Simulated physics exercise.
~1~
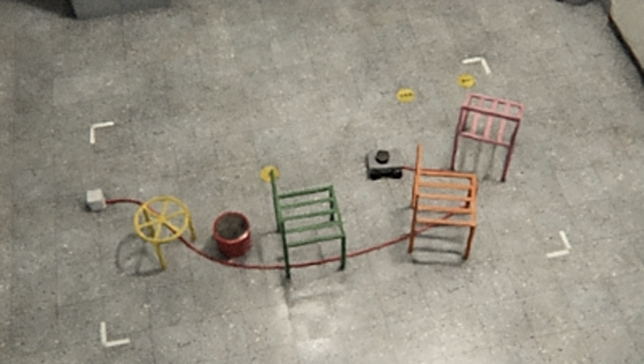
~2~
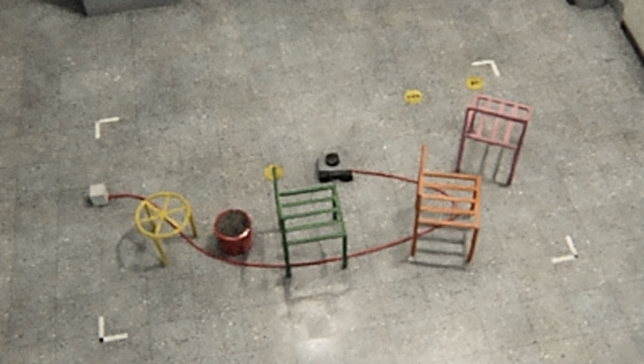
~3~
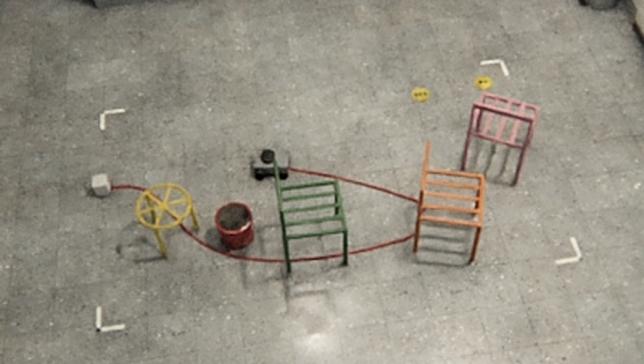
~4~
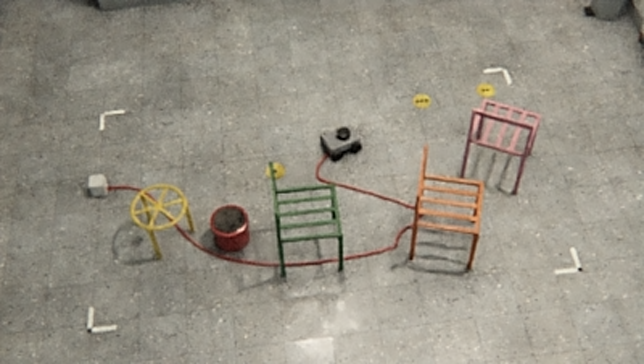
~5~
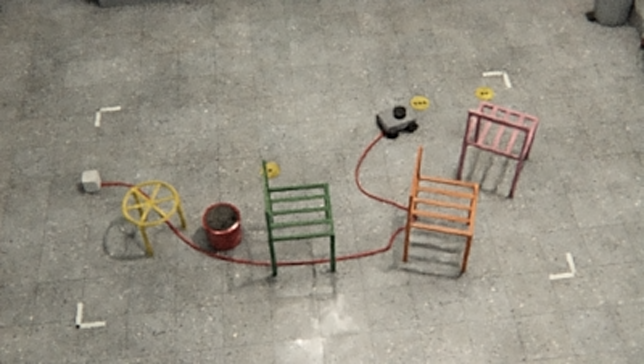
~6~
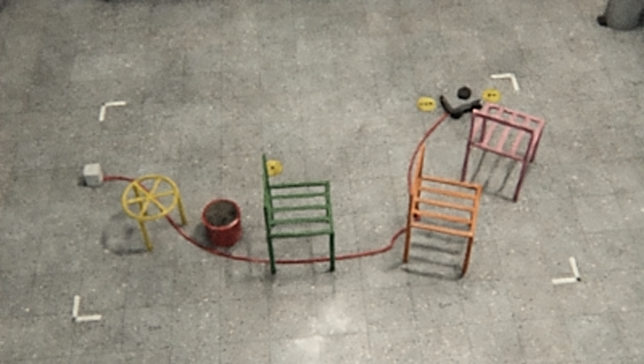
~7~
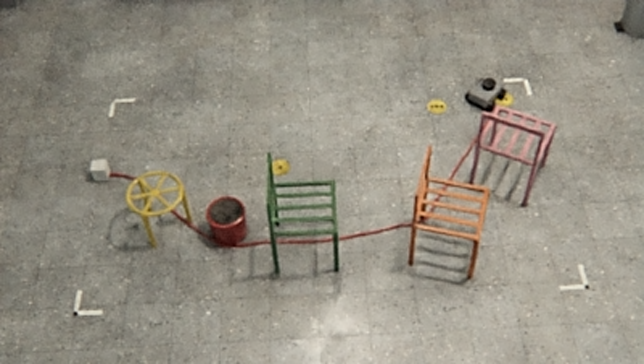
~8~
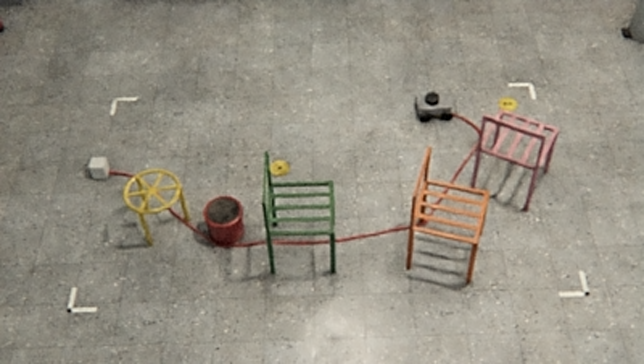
The clip opens on a gray floor where a red cord runs from a small pale block past a yellow stool, a red pot and a green chair to an orange chair, with a pink chair farther right. A small dark cart rolls left to a yellow mark behind the green chair, trailing cord from the orange chair. It turns back, heading right and away toward the marks near the pink chair, and the cord draws straighter. Finally the cart moves left to another mark, the cord bending by the pink chair, with all the furniture still standing in place.
